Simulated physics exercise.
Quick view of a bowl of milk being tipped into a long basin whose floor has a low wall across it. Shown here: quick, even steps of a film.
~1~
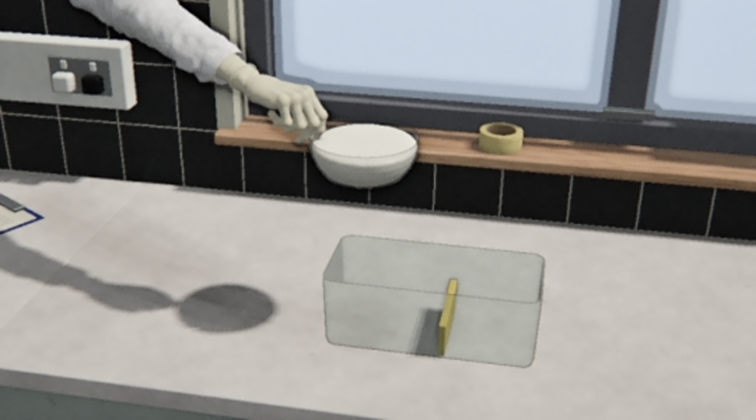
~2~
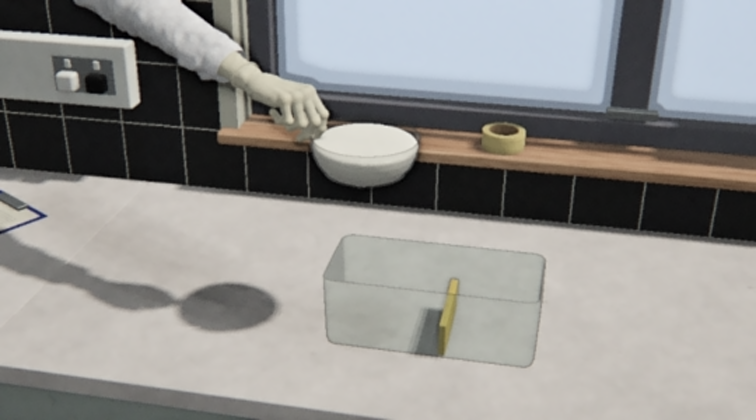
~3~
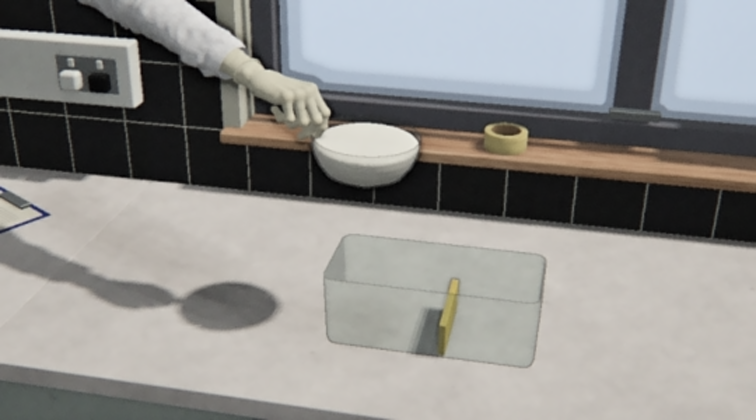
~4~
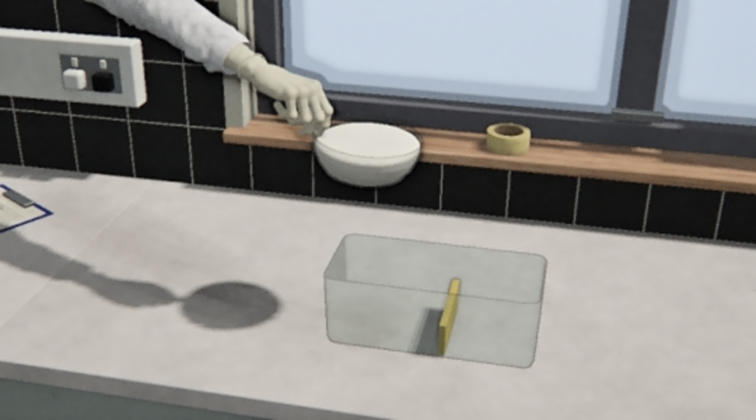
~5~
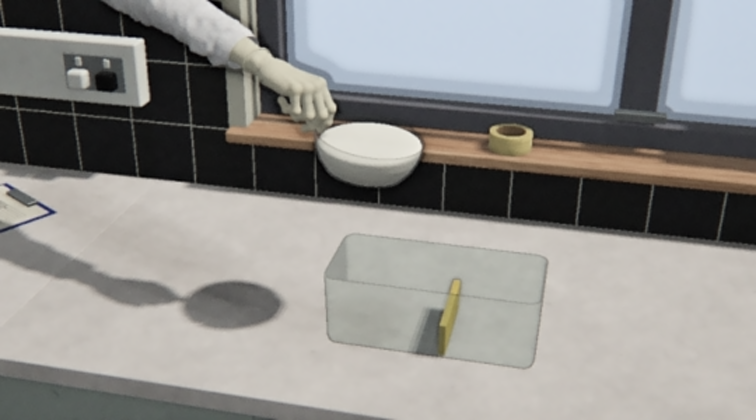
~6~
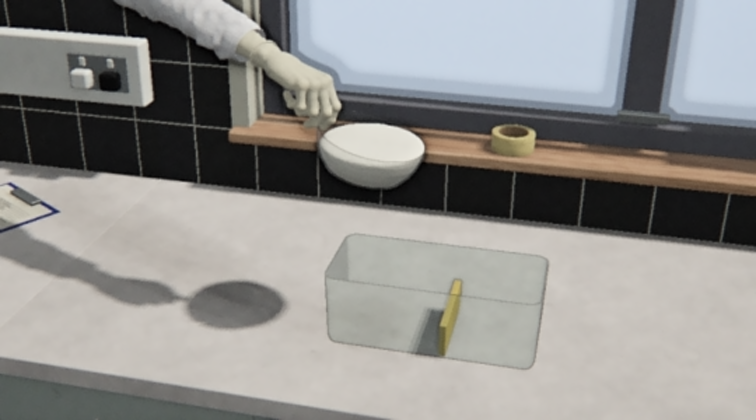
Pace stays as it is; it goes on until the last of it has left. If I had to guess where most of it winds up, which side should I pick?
Pick the right side.
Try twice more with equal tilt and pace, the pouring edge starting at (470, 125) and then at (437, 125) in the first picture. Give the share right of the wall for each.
Roughly 80 per cent, then roughly 80 per cent.
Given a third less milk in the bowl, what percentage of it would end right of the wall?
Best guess: Around 50 %.
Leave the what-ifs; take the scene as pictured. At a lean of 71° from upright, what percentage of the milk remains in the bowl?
Around 30 in a hundred.
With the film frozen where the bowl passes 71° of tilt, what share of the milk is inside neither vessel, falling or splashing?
It comes to around 40 per cent.
A moment on, the tilt is 71° and 30 per cent is still to pour, 3 is left of the wall and 24 right of it.
Next, the tilt is 109° and 0 per cent is still to pour, 29 is left of the wall and 67 right of it.
Then the tilt is 118° and 0 per cent is still to pour, 32 is left of the wall and 67 right of it.
Later the tilt is 118° and 0 per cent is still to pour, 32 is left of the wall and 67 right of it.
Finally, 32 per cent lies left of the wall, 67 right of it and 1 outside.
